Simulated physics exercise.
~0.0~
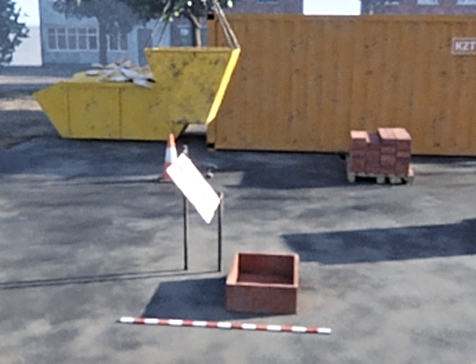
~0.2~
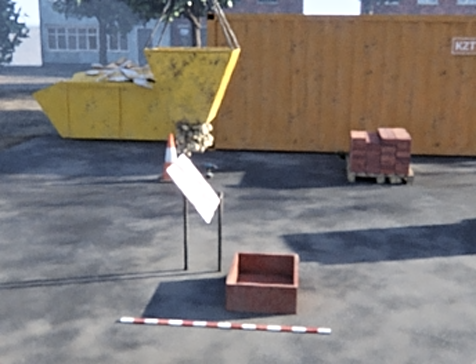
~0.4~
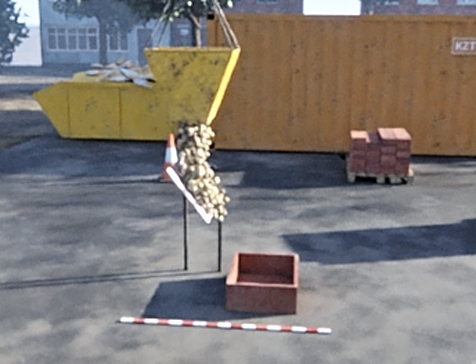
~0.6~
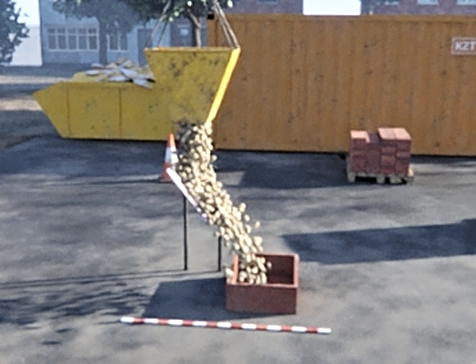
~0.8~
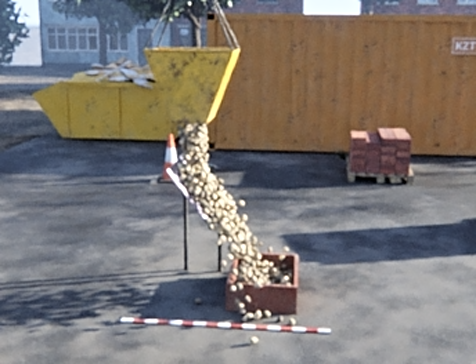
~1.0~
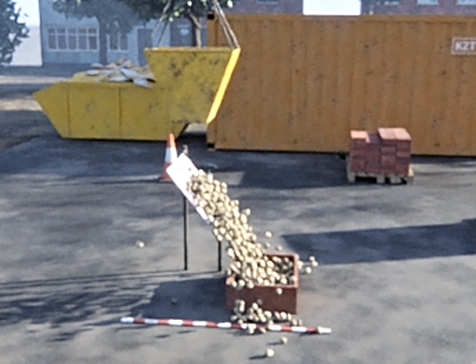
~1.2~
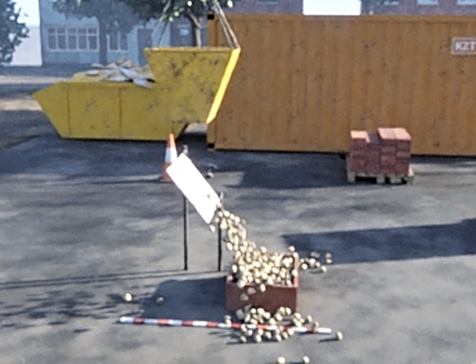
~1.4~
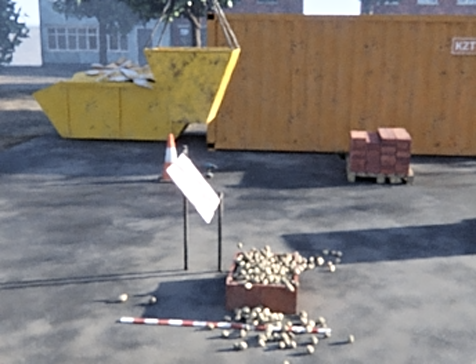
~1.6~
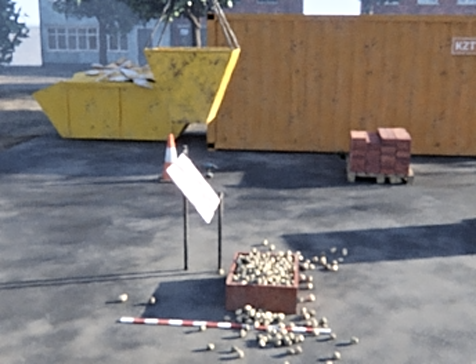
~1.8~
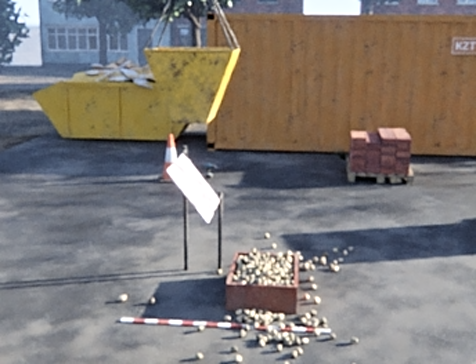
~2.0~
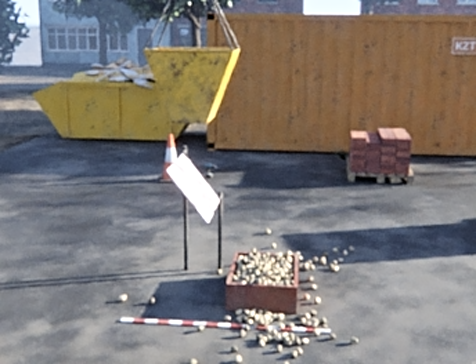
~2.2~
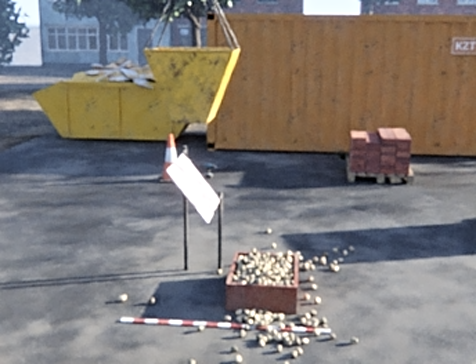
At first, a sloping white panel stands on thin dark legs above an empty reddish bin, with a yellow skip hanging behind it and a striped staff lying in front. Pale stones then drop from beneath the skip onto the panel. They slide down its slope in a thick stream and pour off the lower edge into the bin. As the bin fills, some stones spill over and scatter around the staff. The stream thins and stops, leaving the panel bare. Finally, the bin sits heaped with stones, while others lie still on the ground in front and to the right.
